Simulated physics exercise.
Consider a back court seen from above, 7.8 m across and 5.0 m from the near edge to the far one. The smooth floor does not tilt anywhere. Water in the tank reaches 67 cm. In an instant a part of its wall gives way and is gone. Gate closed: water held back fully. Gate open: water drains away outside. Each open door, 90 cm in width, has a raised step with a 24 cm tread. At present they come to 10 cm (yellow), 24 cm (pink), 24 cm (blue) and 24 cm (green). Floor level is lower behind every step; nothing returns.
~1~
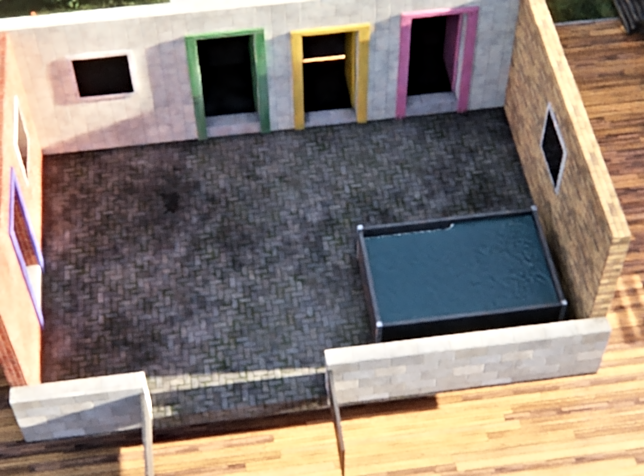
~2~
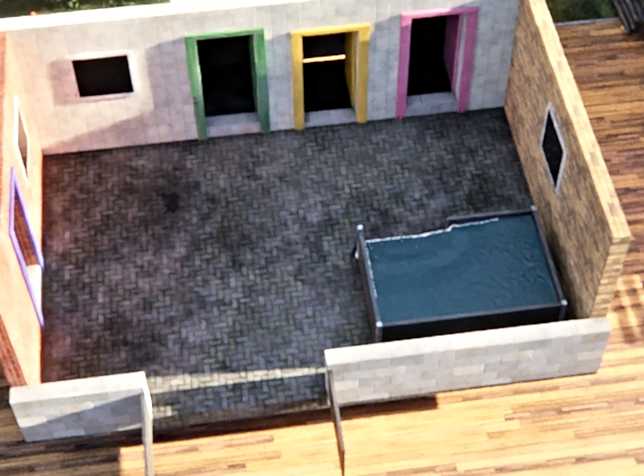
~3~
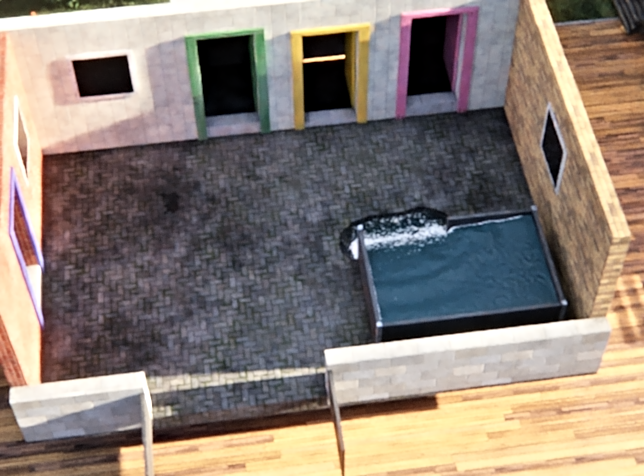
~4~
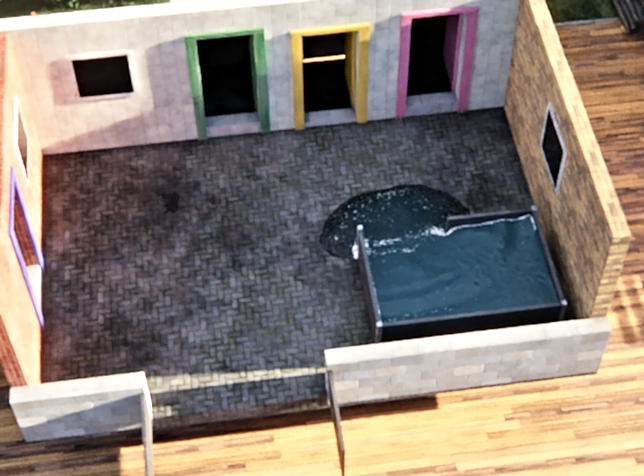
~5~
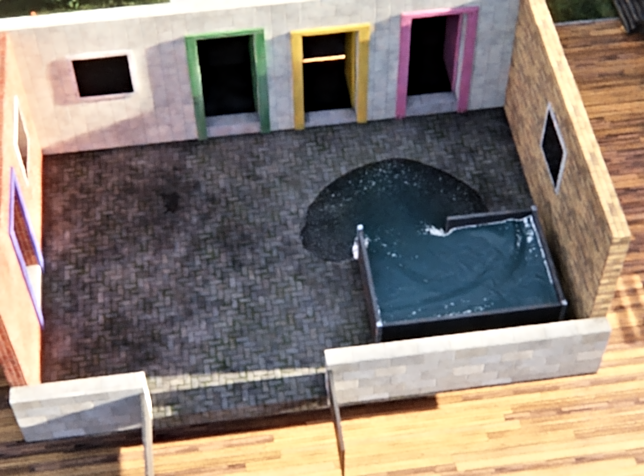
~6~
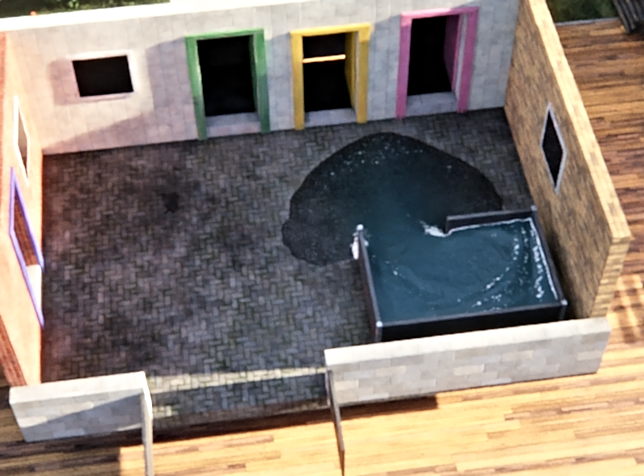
Dark water in the tank at the lower right poured out through a gap in its far side, foaming at first, then spread across the gray paved floor in a wide, rounded pool, leaving the green doorway dry.
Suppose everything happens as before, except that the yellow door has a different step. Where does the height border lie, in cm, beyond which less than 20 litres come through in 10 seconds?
It lies at roughly 27 cm.
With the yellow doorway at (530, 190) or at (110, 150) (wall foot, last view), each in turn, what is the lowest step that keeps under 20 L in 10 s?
Around 7.5 and 9.5 cm respectively.
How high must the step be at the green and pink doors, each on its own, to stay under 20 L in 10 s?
Some 13.0 cm for green, some 20 cm for pink.
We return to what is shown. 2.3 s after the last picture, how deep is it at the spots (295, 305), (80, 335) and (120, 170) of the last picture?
Close to 0, 0 and 8 cm deep.
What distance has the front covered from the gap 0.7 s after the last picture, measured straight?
Roughly 3.4 metres.
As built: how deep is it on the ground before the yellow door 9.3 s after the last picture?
A ruler would read roughly 7.5 cm.
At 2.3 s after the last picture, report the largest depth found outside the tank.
28 cm.
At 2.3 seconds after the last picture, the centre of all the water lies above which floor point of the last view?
My guess is close to (394, 220).
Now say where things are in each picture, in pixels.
Still water, 67 cm deep, in the tank at (459, 268); the yellow door at (330, 82) is dry, in the first picture.
Water pours out on the far side and has run 0.3 m, to a hidden place; about 5 cm deep outside, 67 cm at the back, in the second picture.
The front is at (412, 214), 0.8 m from the gap on the far side; 1.1 m2 of floor is wet, 67 cm left at the back, in the third picture.
The front is at (385, 193), 1.3 m from the gap on the far side; 2.2 m2 of floor is wet, 66 cm left at the back, in the fourth picture.
The front is at (379, 165), 1.9 m from the gap on the far side; 3.8 m2 of floor is wet, 59 cm left at the back, in the fifth picture.
Water pours out on the far side and has run 2.5 m, to (369, 139); about 5 cm deep outside, 56 cm at the back; the yellow door at (330, 82), 3.0 m from the gap, is still 0.6 m from the nearest water, in the sixth picture.
Then, 0.7 s after the last picture water covers 30 % of the floor, deepest (34 cm) near (380, 244); 12 cm at the yellow door, 32 litres in over its 10 cm step.
Then, 2.3 s after the last picture water covers 45 % of the floor, deepest (28 cm) near (492, 113); 23 cm at the yellow door, 214 litres in over its 10 cm step.
Then, 9.3 s after the last picture water covers 95 % of the floor, deepest (12 cm) near (42, 416); 7 cm at the yellow door, 324 litres in over its 10 cm step.
At the yellow door as built, the water peaked near 29 cm, 1.3 s after the last picture.
With a step of 23.5 cm, 43 litres would have come in within the 10 s; with 32 cm, 2 litres. So under 20 litres takes about 27 cm.
